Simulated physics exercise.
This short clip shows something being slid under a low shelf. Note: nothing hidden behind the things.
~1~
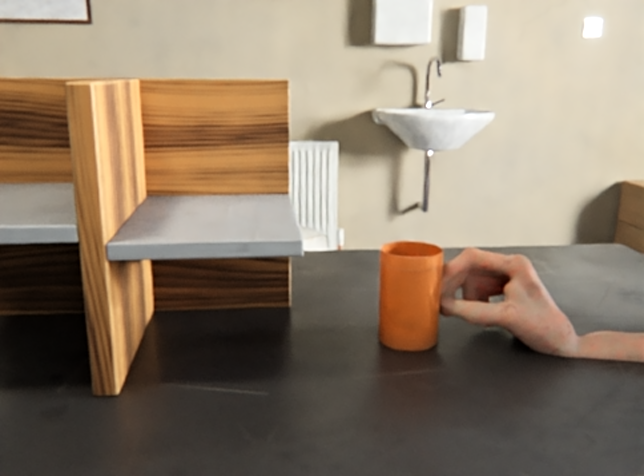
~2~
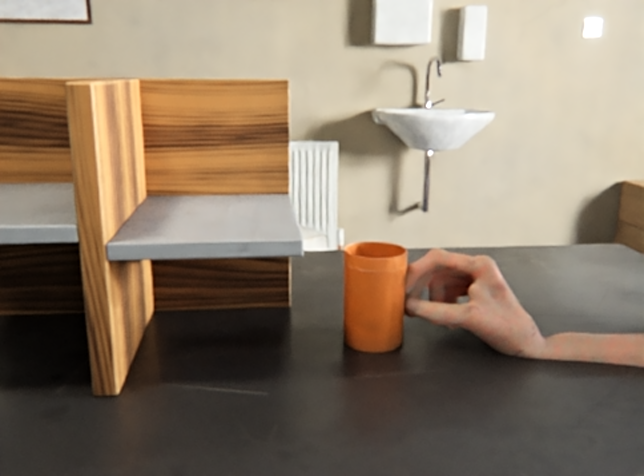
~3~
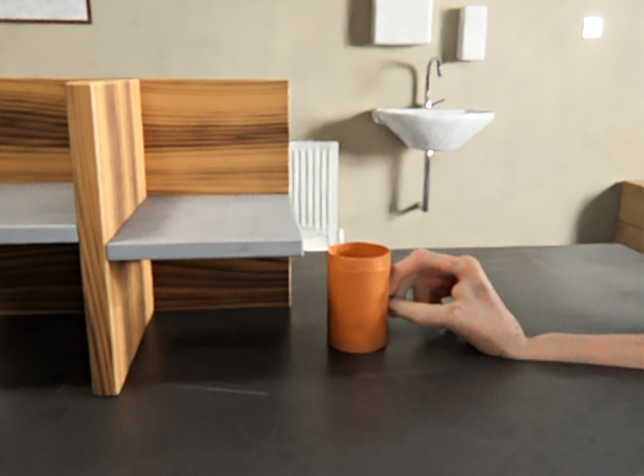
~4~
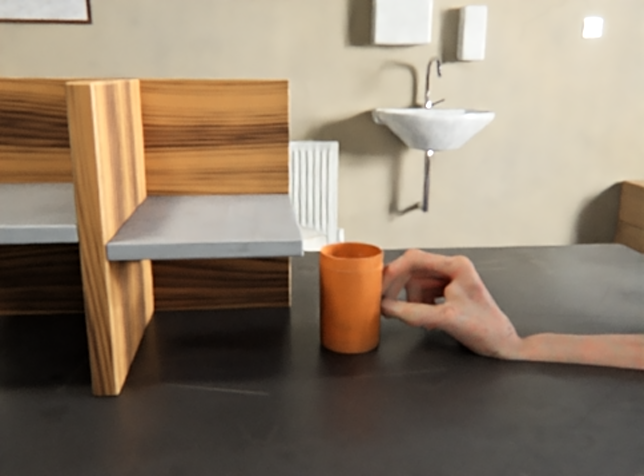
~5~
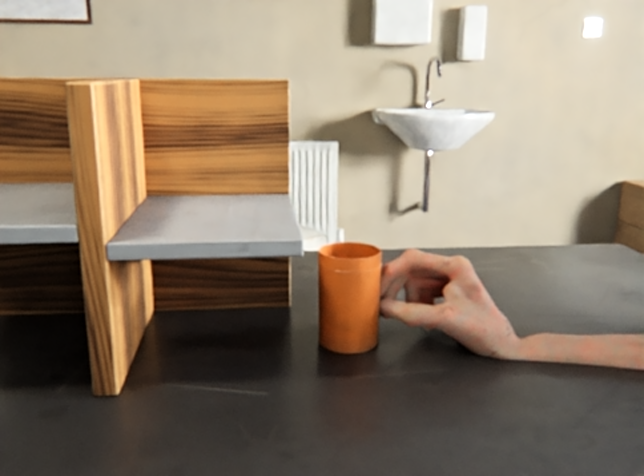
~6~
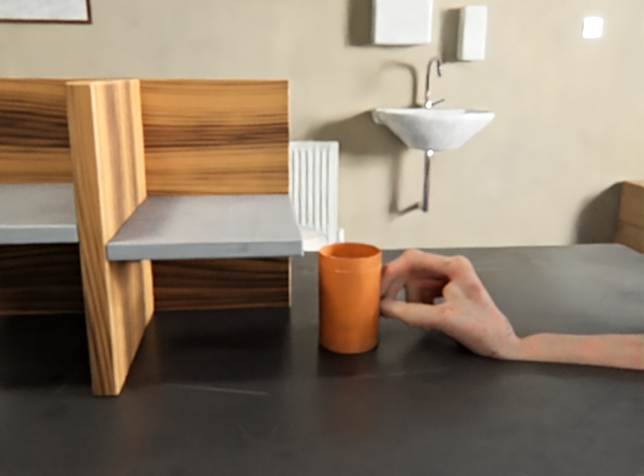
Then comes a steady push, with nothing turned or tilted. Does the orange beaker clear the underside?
The orange beaker goes under.
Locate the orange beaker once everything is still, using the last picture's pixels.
(257, 299).
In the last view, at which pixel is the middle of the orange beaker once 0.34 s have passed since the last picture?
Look for its middle near pixel (309, 298).
Then, 0.34 s after the last picture, orange beaker part of the way in near (309, 298).
At rest, the orange beaker goes under, near (258, 300).
